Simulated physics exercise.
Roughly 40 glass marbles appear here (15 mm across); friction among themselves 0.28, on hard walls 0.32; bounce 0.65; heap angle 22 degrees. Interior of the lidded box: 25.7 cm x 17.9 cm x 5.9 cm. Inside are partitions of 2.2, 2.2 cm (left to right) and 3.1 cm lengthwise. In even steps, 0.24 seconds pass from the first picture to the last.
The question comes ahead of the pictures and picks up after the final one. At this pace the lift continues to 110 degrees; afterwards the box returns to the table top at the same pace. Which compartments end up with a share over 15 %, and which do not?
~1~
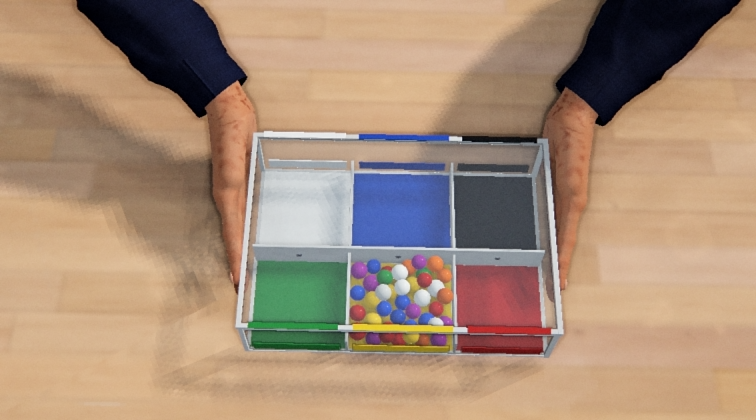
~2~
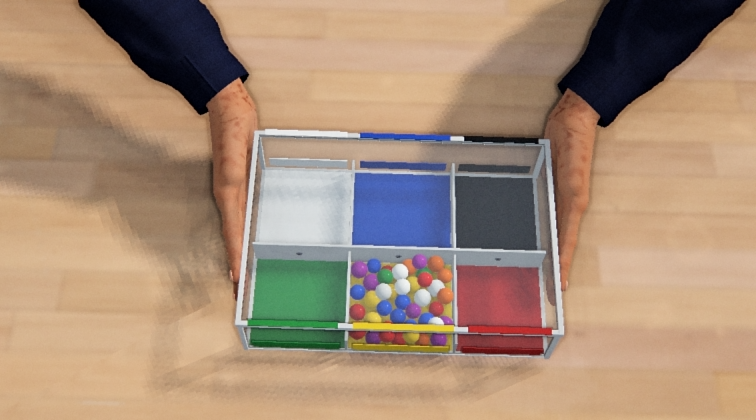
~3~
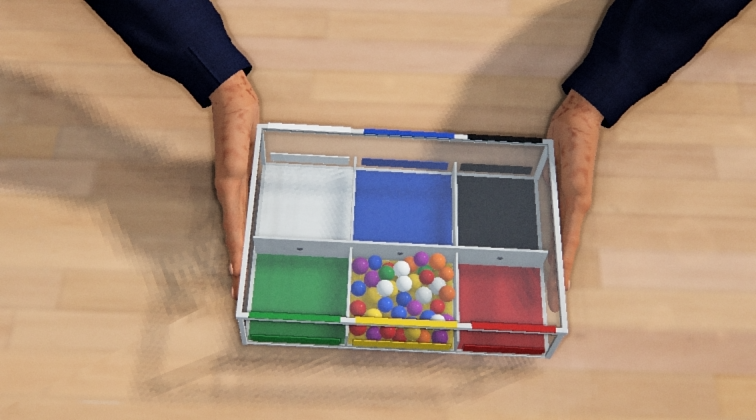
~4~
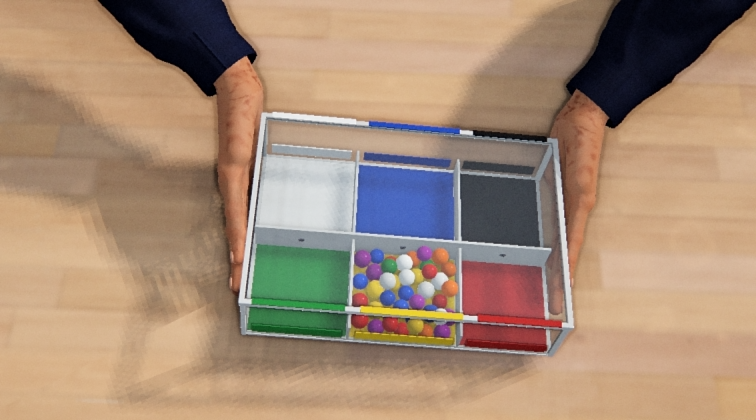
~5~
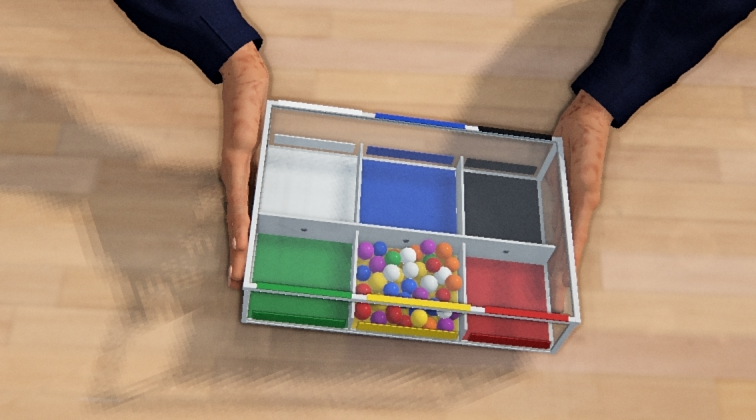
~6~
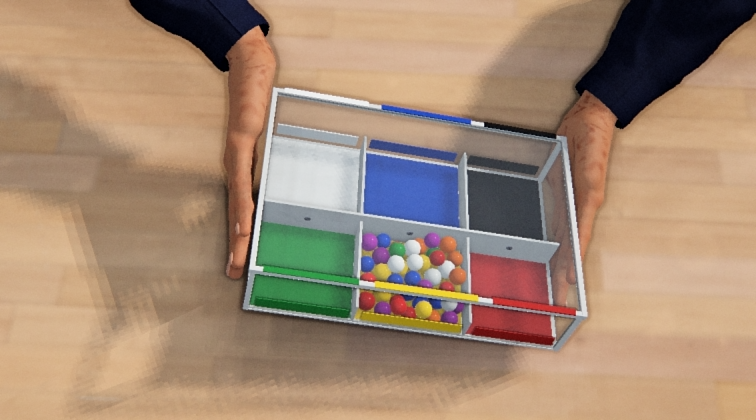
Red compartment not over, blue compartment not over, green compartment not over, yellow compartment not over, white compartment not over, black compartment over.
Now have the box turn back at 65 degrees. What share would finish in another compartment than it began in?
Near 5 in a hundred.
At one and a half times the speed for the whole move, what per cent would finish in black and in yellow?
You'd end up with black at 95 percent and yellow at 0 percent.
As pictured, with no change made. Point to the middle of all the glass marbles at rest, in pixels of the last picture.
About (510, 221).
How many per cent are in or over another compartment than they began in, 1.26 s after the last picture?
Some 75 per cent.
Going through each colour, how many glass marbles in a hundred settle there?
Final shares: Red 5 %; blue 0 %; green 0 %; yellow 0 %; white 0 %; black 100 %.
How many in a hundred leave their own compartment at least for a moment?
100 per cent or so.
Then, 1.26 s after the last picture, tilt 110 degrees; red 20 %, blue 5 %, yellow 25 %, black 50 %.
Then, 2.10 s after the last picture, tilt 50 degrees; black 100 %.
Then, 2.95 s after the last picture, tilt 0 degrees; black 100 %.
In the end, red 5 %, blue 0 %, green 0 %, yellow 0 %, white 0 %, black 100 %.
